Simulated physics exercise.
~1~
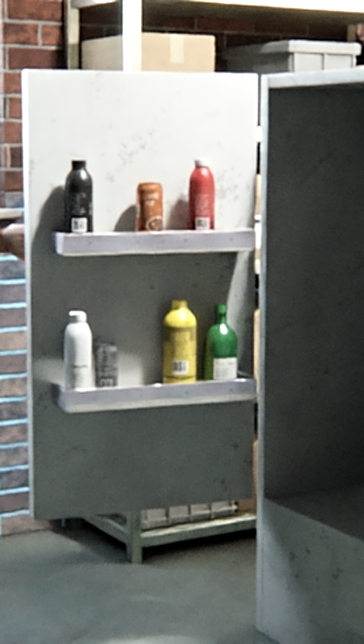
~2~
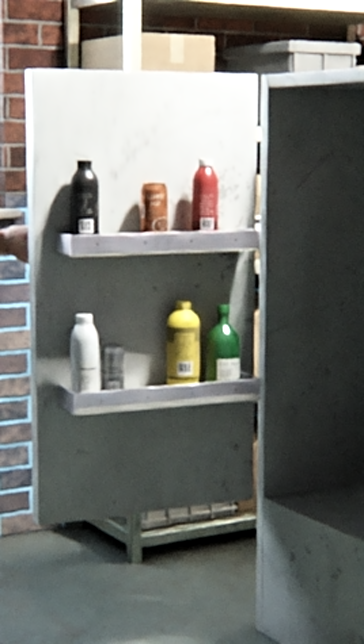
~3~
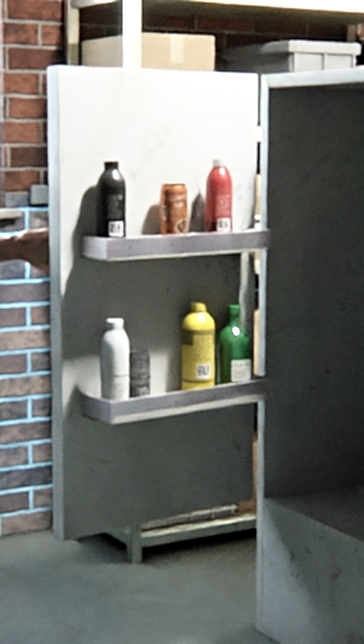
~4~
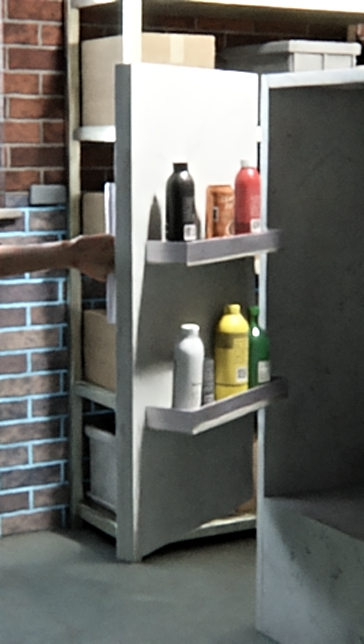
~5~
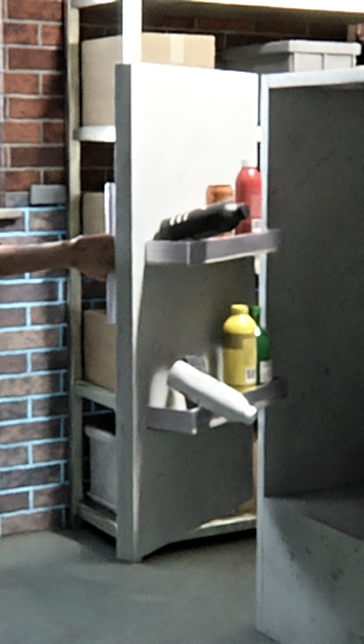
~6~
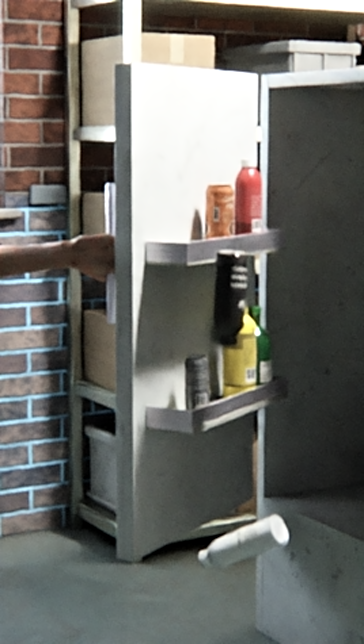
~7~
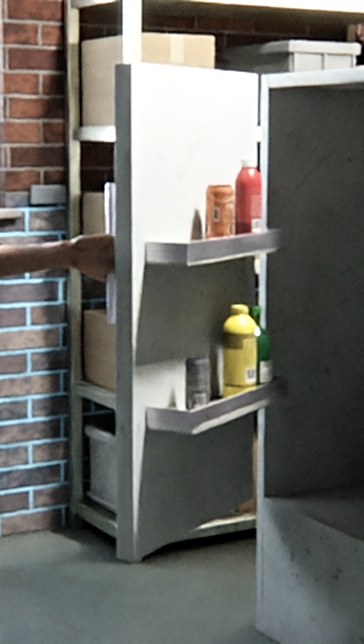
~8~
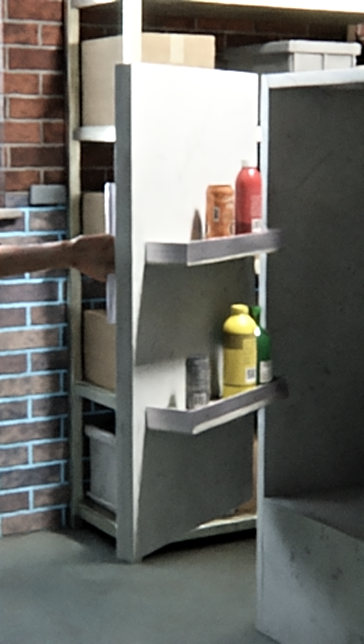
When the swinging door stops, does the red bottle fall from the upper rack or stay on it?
The red bottle stays on the upper rack, still upright beside the orange can.
